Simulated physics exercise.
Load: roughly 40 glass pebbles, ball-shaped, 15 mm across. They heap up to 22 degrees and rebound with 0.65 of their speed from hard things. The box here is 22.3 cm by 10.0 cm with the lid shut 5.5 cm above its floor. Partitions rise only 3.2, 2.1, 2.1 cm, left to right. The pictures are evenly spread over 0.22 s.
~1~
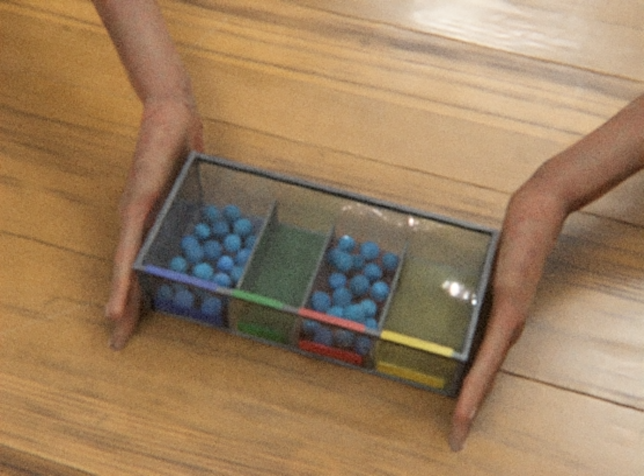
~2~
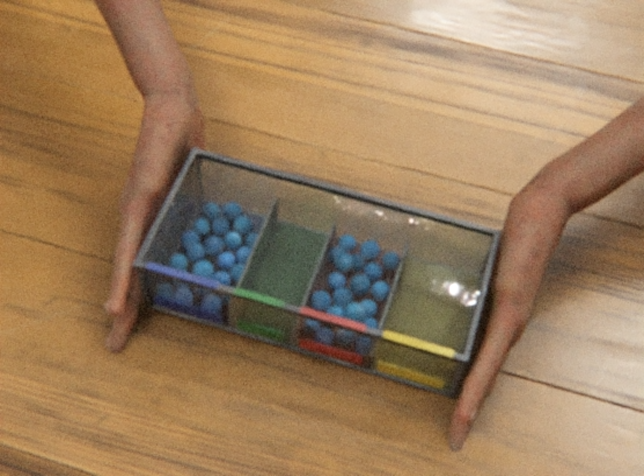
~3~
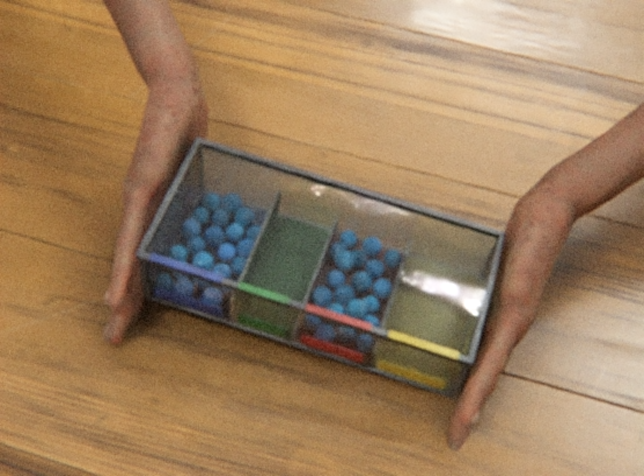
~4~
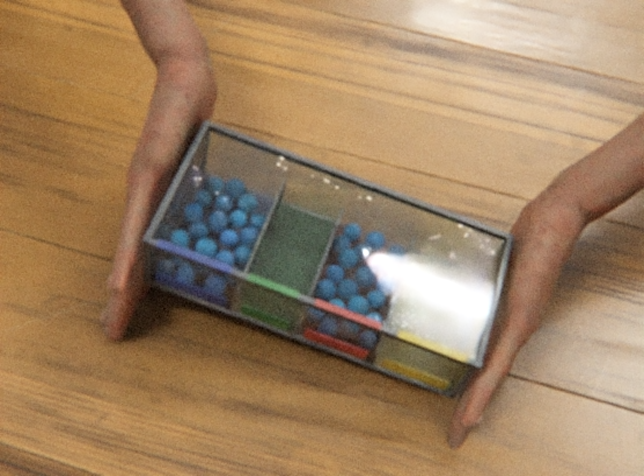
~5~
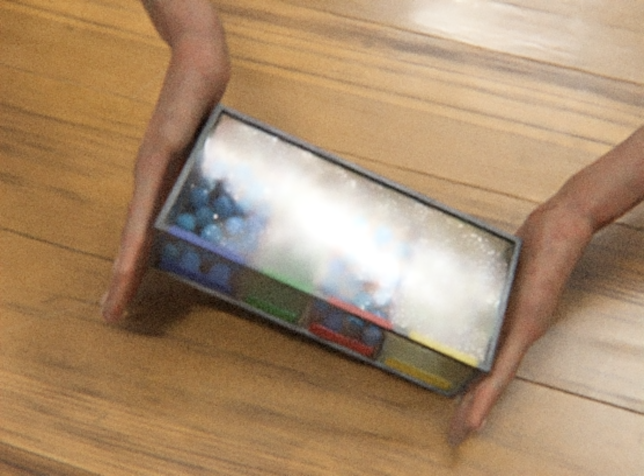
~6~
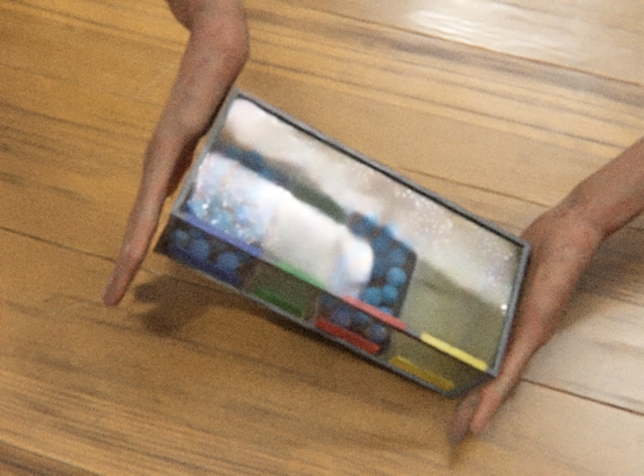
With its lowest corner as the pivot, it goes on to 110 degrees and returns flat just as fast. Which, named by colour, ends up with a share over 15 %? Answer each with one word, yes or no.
Red: No. Blue: No. Green: No. Yellow: Yes.
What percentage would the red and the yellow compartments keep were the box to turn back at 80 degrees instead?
Red 35 %, yellow 35 %.
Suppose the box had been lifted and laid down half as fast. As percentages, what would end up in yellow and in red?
The yellow compartment would end with 100 per cent, the red one with 0 per cent.
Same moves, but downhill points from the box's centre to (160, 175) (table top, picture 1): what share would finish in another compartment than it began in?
Something like 50 per cent of the pieces.
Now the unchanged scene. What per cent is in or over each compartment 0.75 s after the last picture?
The split is red at 10, blue at 45, green at 5 and yellow at 40 per cent.
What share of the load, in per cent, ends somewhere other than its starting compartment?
Some 100 per cent.
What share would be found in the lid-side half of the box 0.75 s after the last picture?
I'd say around 90 percent of the pieces.
Then, 0.75 s after the last picture, tilt 109 degrees; red 10 %, blue 45 %, green 5 %, yellow 40 %.
Then, 1.24 s after the last picture, tilt 48 degrees; red 10 %, yellow 85 %.
Then, 1.81 s after the last picture, tilt 0 degrees; red 10 %, yellow 85 %.
In the end, red 10 %, blue 0 %, green 0 %, yellow 85 %.
